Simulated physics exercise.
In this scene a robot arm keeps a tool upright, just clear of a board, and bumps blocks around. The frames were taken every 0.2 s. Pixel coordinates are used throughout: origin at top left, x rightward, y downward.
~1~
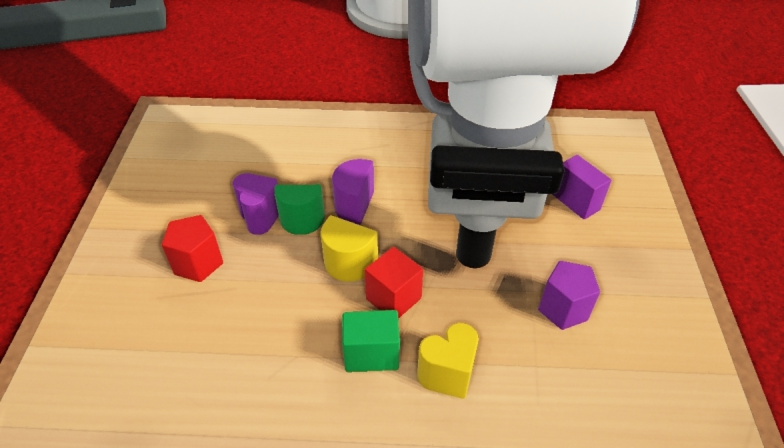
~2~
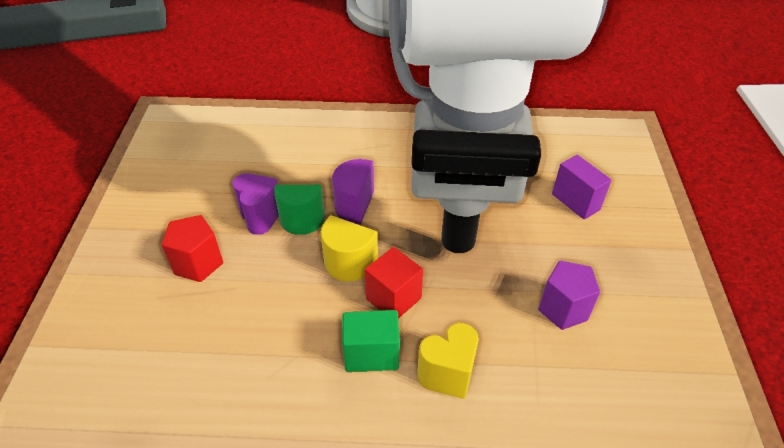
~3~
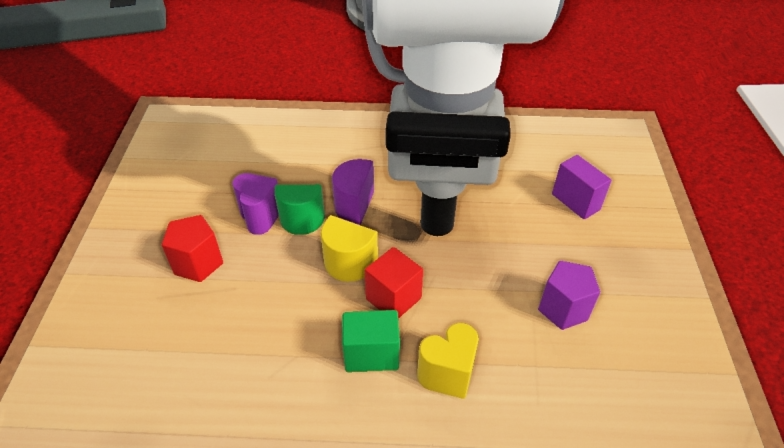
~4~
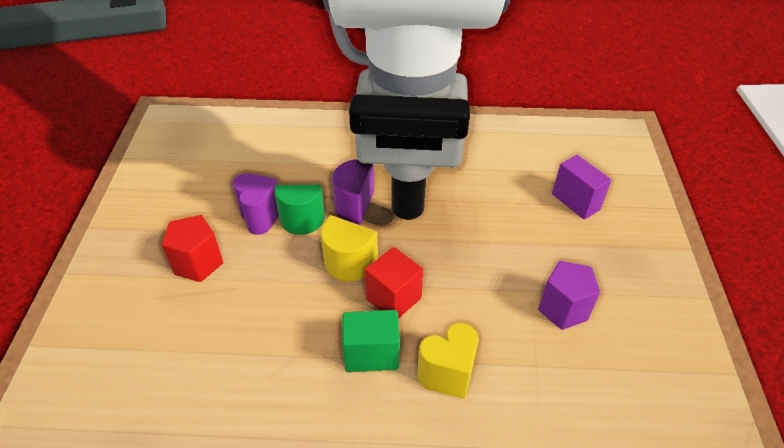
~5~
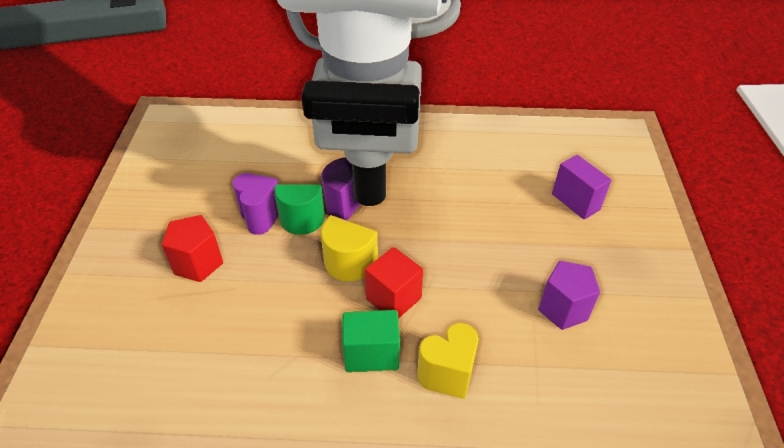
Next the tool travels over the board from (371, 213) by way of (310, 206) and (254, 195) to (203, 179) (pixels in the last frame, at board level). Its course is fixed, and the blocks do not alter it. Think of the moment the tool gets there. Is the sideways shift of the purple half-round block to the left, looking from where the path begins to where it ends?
It seems not.
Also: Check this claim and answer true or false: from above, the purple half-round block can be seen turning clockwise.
True - the claim holds.
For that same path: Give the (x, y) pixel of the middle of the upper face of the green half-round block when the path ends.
Its top middle: (266, 200).
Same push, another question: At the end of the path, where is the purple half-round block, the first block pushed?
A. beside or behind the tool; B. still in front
A: Beside or behind the tool.
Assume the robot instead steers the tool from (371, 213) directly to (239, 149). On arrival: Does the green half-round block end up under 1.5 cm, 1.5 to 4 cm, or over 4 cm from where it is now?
The answer will be the short band, under 1.5 cm.
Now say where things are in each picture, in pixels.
In the first picture, lower end of the tool at (473, 255), tops of blocks, purple heart-shaped block at (253, 187), green half-round block at (297, 192), purple half-round block at (352, 174), yellow half-round block at (346, 234).
In the second picture, tool at (458, 241), blocks as before.
In the third picture, tool at (437, 224), blocks as before.
In the fourth picture, tool at (408, 208), blocks as before.
In the fifth picture, tool at (370, 195), purple heart-shaped block at (253, 187), green half-round block at (297, 192), purple half-round block at (343, 172), yellow half-round block at (346, 234).
On the path given first. One third of the way, tool at (308, 189); purple heart-shaped block at (243, 187); green half-round block at (277, 198), turned 35° anticlockwise; purple half-round block at (304, 155), turned 65° clockwise.
Two thirds of the way, tool at (249, 177); purple heart-shaped block at (239, 188); green half-round block at (266, 200), turned 70° anticlockwise; purple half-round block at (298, 153), turned 95° clockwise.
At the end, tool at (198, 161); purple heart-shaped block at (239, 188); green half-round block at (266, 200), turned 70° anticlockwise; purple half-round block at (298, 153), turned 95° clockwise; yellow half-round block not moved.
